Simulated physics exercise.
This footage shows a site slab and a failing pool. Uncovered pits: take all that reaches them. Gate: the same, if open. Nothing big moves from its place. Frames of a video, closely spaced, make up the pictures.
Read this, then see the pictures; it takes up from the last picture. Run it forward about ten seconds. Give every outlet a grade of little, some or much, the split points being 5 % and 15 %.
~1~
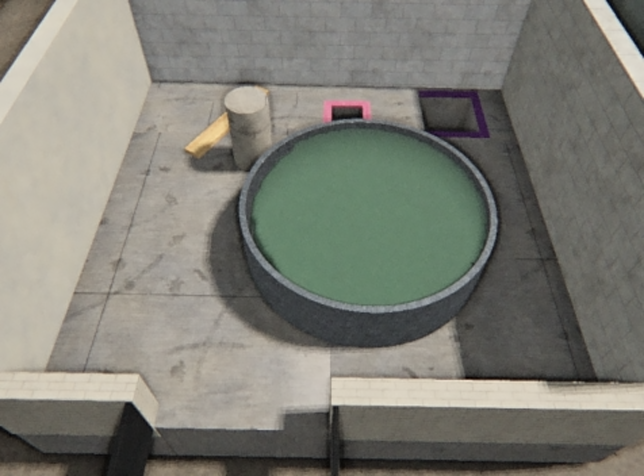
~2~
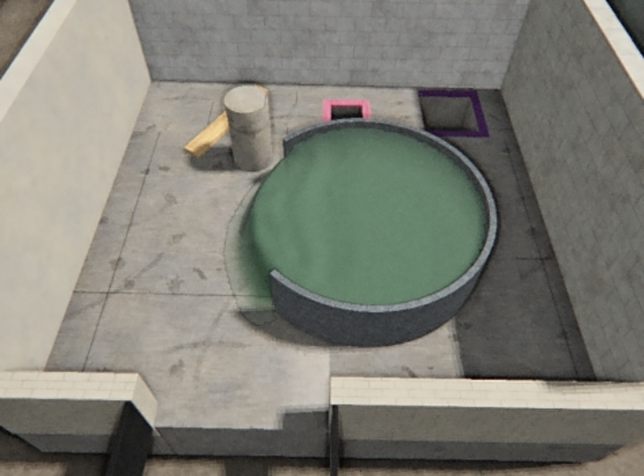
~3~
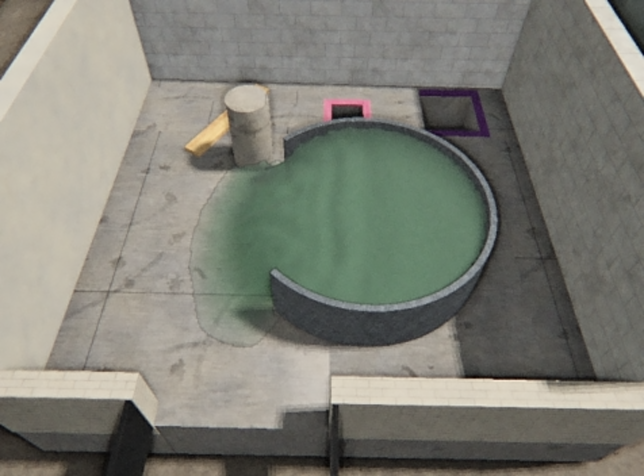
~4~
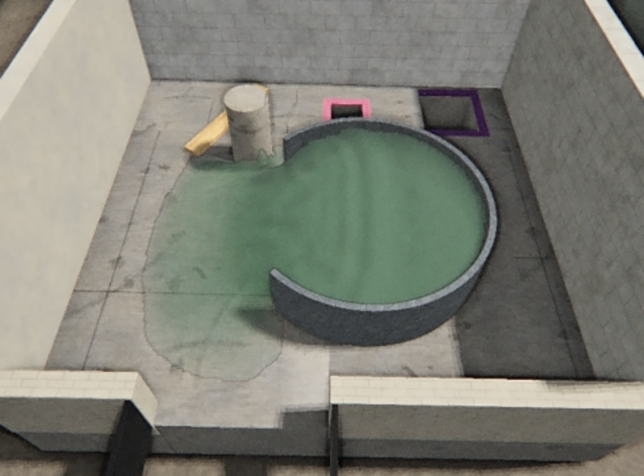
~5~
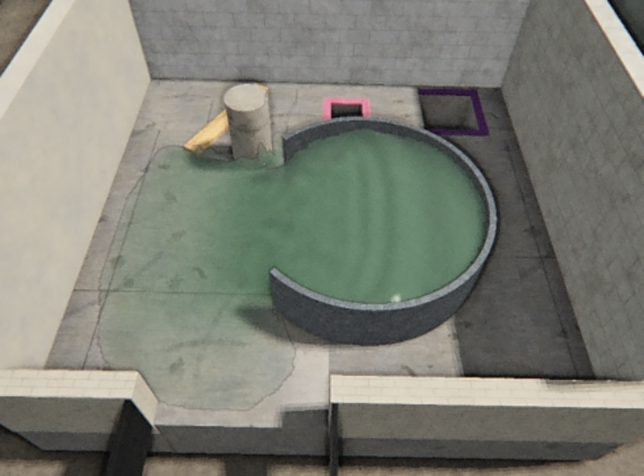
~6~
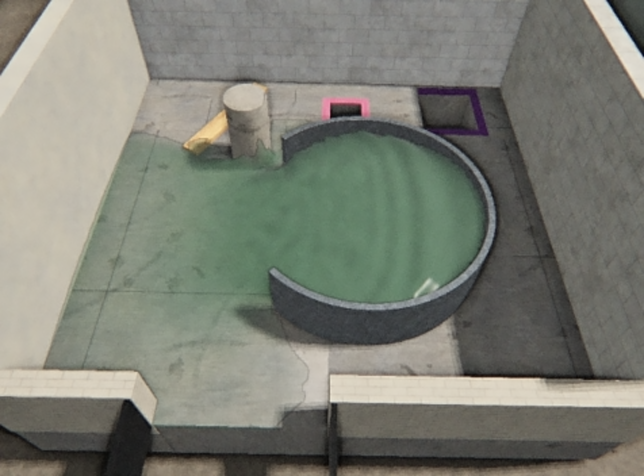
Grades: Gate - much; pink pit - much; purple pit - some.
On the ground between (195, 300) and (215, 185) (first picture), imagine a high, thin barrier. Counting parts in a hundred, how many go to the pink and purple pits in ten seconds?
Shares in percent - pink: 12; purple: 6.
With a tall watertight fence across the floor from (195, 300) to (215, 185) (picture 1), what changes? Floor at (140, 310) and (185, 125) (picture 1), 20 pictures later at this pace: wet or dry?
Swamped, then swamped.
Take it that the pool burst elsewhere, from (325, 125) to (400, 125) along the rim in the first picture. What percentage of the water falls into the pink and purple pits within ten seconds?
The pink pit gets 35 per cent and the purple pit 20 per cent.
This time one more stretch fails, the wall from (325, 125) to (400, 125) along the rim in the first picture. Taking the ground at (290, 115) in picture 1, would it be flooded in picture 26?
Check at the given point: Inundated.
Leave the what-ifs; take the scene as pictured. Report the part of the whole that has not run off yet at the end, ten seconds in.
Roughly 52 parts in every hundred.
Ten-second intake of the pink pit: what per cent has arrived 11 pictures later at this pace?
I'd put it at 0 percent.
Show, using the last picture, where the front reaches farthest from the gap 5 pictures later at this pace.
My guess is roughly (150, 82).
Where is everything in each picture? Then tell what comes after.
The first picture shows the round tank at (367, 205) is whole and still.
In the second picture, water pours out at (250, 225) and has run to (266, 319).
In the third picture, the front is at (253, 337), out from the gap at (251, 229).
In the fourth picture, the front is at (203, 367), out from the gap at (251, 230).
In the fifth picture, the front is at a hidden place, out from the gap at (251, 230).
In the sixth picture, water pours out at (250, 230) and has run to (129, 139).
A moment on, water covers 40 % of the floor; the gate 1 %, the pink pit 0 %, the purple pit 0 %.
Next, water covers 50 % of the floor; the gate 1 %, the pink pit 0 %, the purple pit 0 %.
Then, water covers 70 % of the floor; the gate 4 %, the pink pit 1 %, the purple pit 0 %.
Later, water covers 95 % of the floor; the gate 11 %, the pink pit 9 %, the purple pit 3 %.
In the end, water covers 100 % of the floor; the gate 18 %, the pink pit 17 %, the purple pit 13 %.
